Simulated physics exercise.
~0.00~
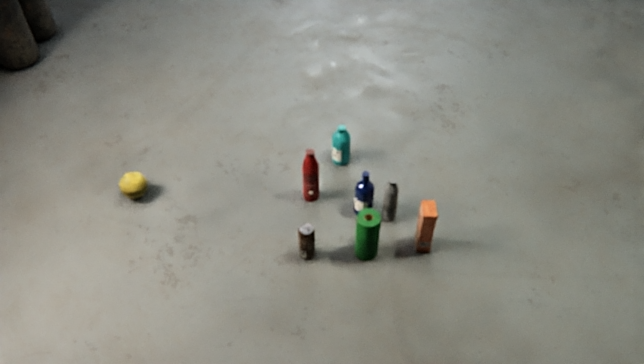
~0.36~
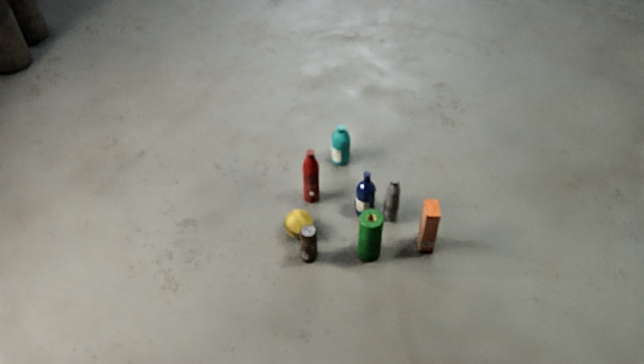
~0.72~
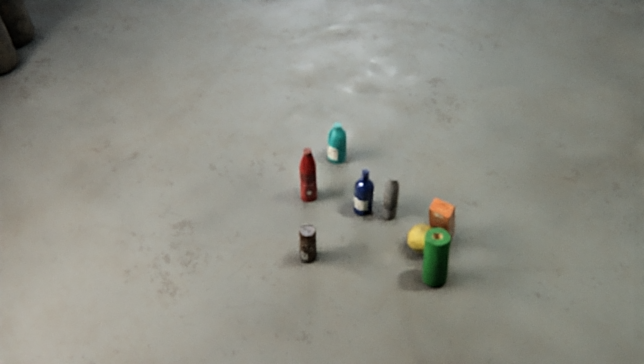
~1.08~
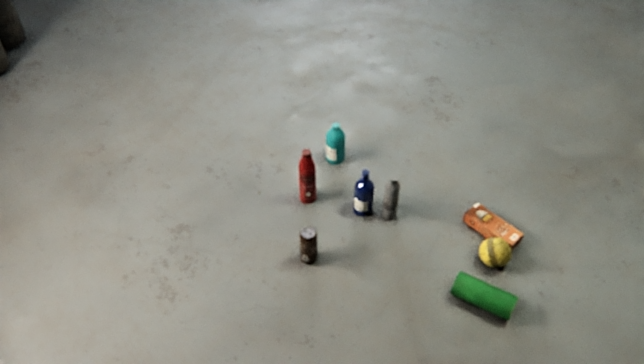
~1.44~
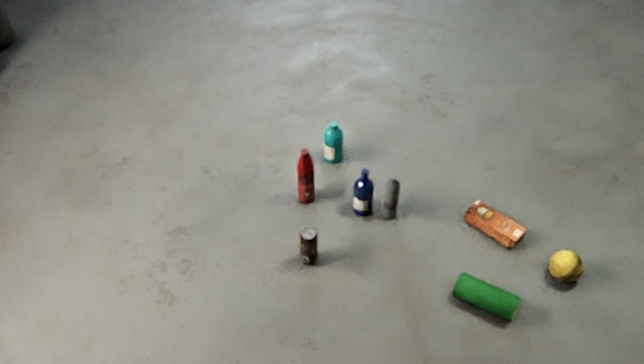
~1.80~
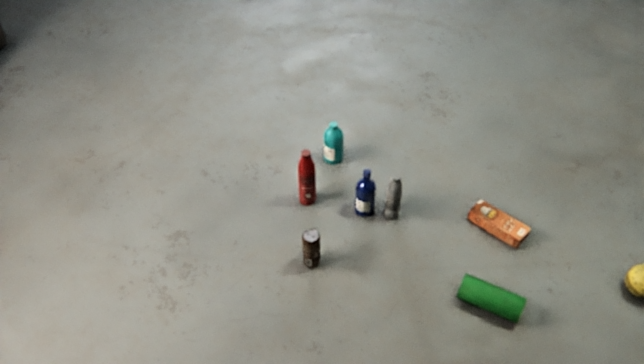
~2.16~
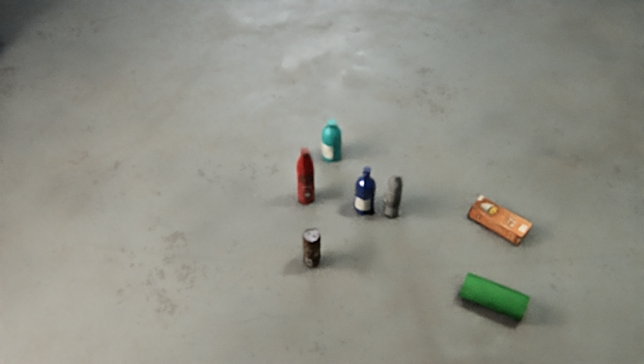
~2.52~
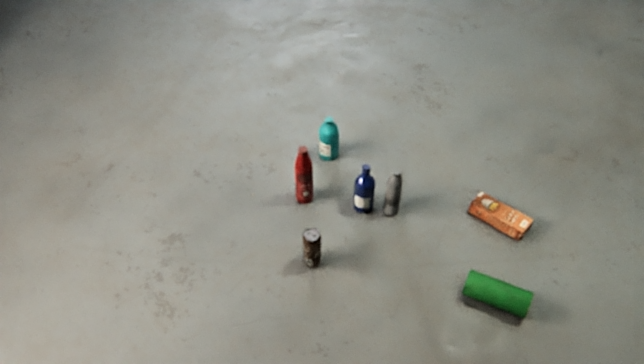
A yellow ball rolled in from the left across a grey floor, passed close by the brown can, and knocked over the green roll and the orange carton before rolling out of view on the right, leaving the can and four bottles standing.
